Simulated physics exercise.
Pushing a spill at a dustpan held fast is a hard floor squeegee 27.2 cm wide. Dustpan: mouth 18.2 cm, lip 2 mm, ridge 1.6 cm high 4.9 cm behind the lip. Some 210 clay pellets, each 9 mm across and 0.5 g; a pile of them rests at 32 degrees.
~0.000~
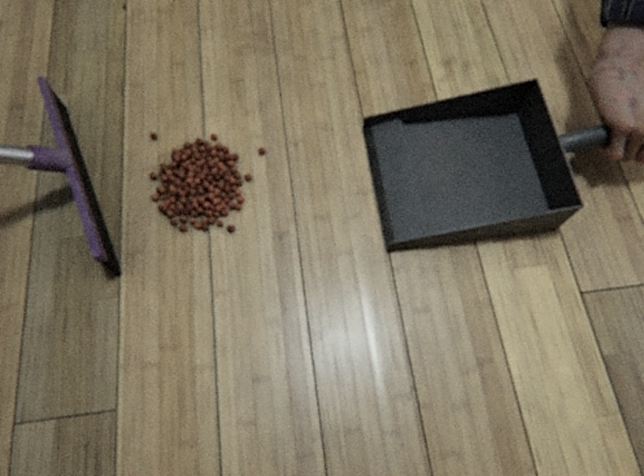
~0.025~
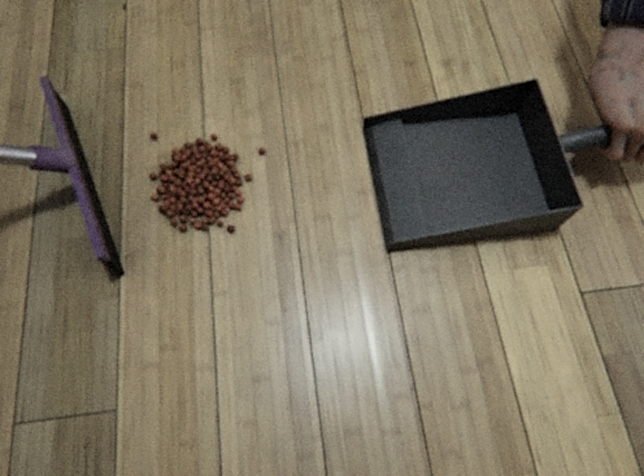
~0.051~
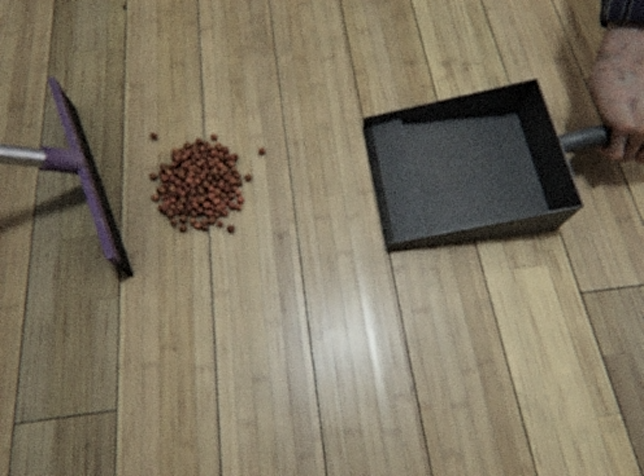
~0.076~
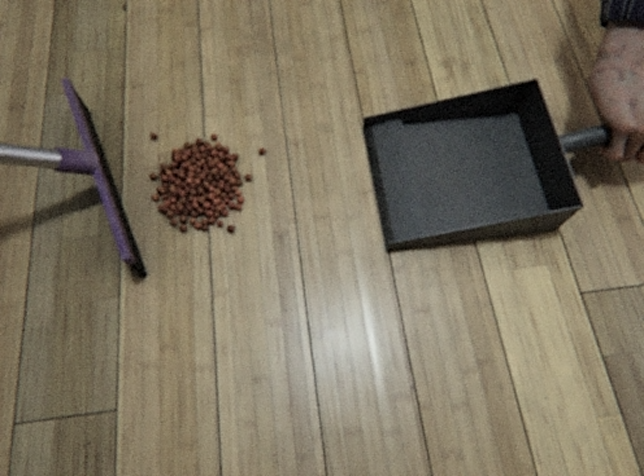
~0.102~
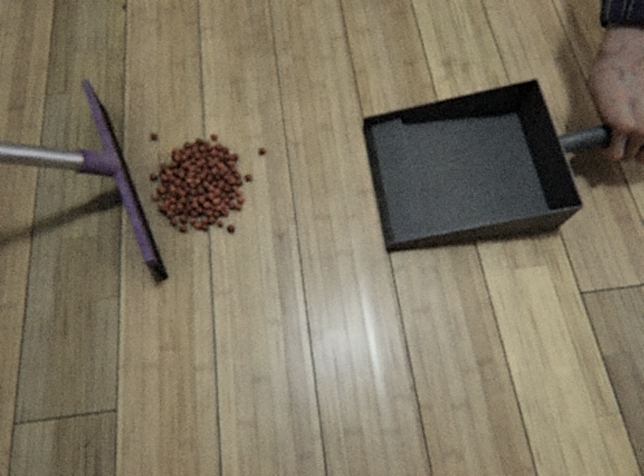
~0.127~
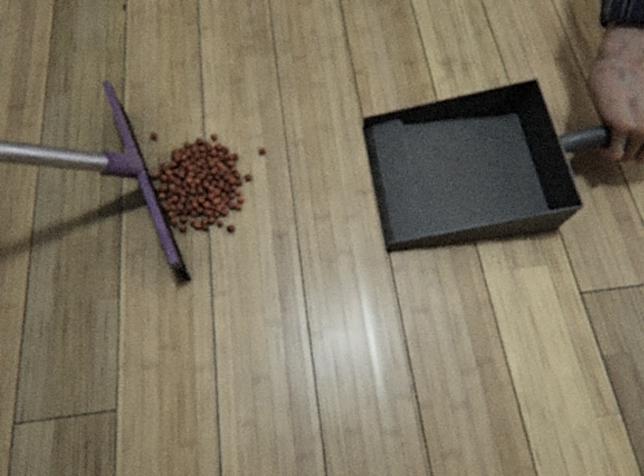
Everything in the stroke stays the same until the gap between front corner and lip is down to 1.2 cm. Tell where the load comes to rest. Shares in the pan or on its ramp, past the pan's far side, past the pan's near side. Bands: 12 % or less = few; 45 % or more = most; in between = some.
Shares - pan: Some; far side: Some; near side: Few.
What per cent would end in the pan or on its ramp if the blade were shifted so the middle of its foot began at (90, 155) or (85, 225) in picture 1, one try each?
I'd put it near 30 per cent for the first and near 20 per cent for the second.
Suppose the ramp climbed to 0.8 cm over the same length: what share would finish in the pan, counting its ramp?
In that case roughly 35 percent.
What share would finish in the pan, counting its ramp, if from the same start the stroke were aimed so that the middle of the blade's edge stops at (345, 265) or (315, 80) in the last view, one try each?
Close to 10 and 15 in a hundred, in that order.
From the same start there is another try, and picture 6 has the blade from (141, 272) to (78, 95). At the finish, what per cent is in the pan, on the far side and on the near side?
Split: Pan = 0, far = 20, near = 5.
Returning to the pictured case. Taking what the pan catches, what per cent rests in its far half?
Something like 60 per cent of the catch.
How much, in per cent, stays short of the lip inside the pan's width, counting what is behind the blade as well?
About 35 %.
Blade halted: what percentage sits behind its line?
0 %.
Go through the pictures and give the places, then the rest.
The first picture shows blade from (101, 257) to (45, 85), moved 0.0 cm, 0 of the pieces shifted so far; middle of the pieces at (199, 177); pan at (470, 175).
The second picture shows blade from (104, 258) to (48, 85), moved 0.3 cm, 0 of the pieces shifted so far; middle of the pieces at (199, 177).
The third picture shows blade from (114, 259) to (56, 86), moved 1.4 cm, 0 of the pieces shifted so far; middle of the pieces at (199, 177).
The fourth picture shows blade from (129, 260) to (69, 87), moved 3.2 cm, 0 of the pieces shifted so far; middle of the pieces at (199, 177).
The fifth picture shows blade from (152, 262) to (89, 88), moved 5.8 cm, 0 of the pieces shifted so far; middle of the pieces at (199, 177).
The sixth picture shows blade from (176, 264) to (109, 89), moved 8.5 cm, 6 of the pieces shifted so far; middle of the pieces at (199, 177); pan at (470, 175). The blade's pace is about 1.11 m/s, heading 12 degrees towards the viewer's side.
After 0.25 s, middle of the blade 15 cm from the lip; 0 % over the lip, far side 20 %, near side 0 %.
After 0.33 s, middle of the blade 7 cm from the lip; 0 % over the lip, far side 25 %, near side 5 %.
After 0.54 s, middle of the blade 5 cm from the lip; 30 % over the lip, far side 30 %, near side 5 %.
At rest (1.2 s), pan 30 %, far side 30 %, near side 5 %, in front of the lip or behind the blade 35 %.
